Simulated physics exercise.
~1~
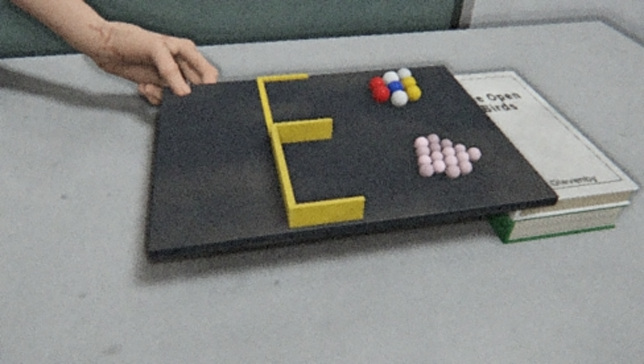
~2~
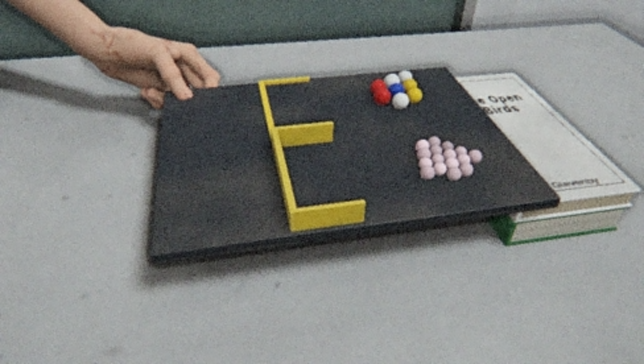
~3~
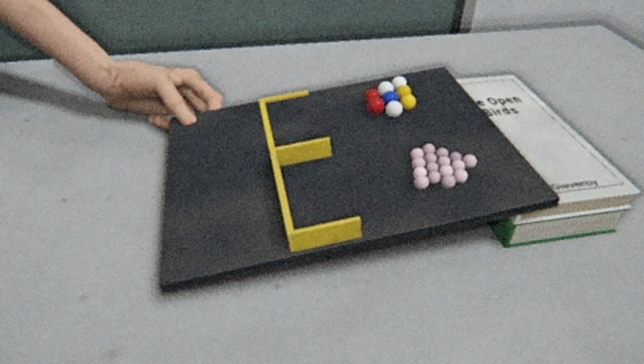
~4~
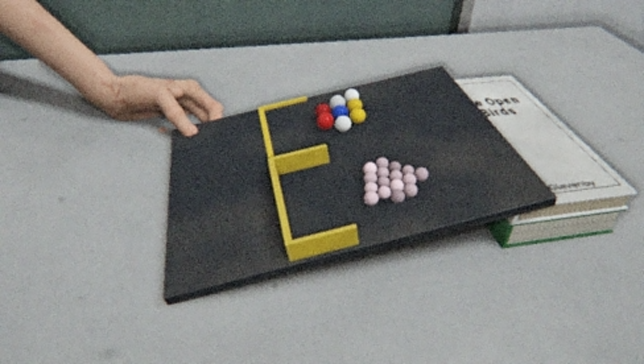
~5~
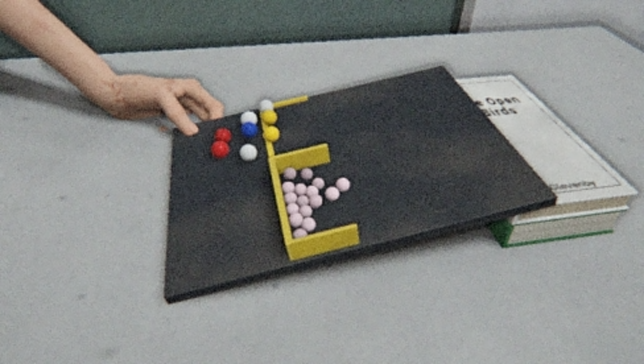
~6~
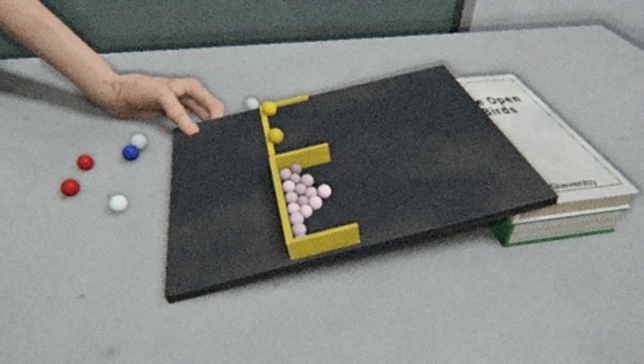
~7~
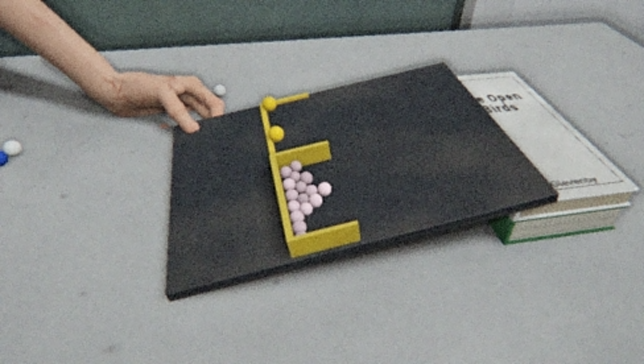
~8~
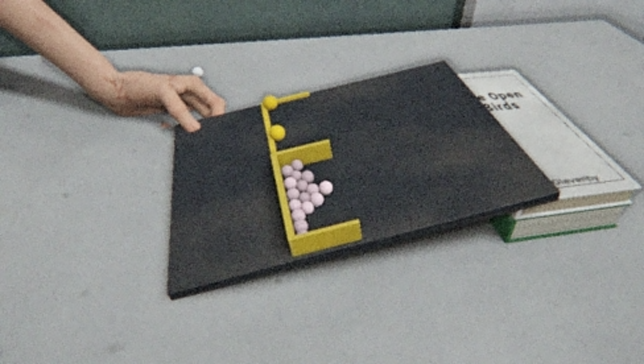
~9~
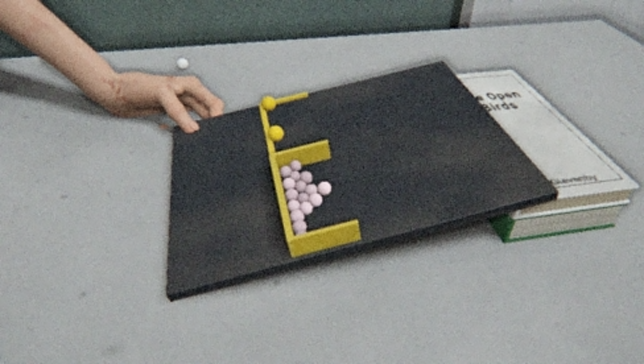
Black board tilting down leftward under a hand, pink balls gathering behind a yellow strip while most multicoloured balls roll past theirs.
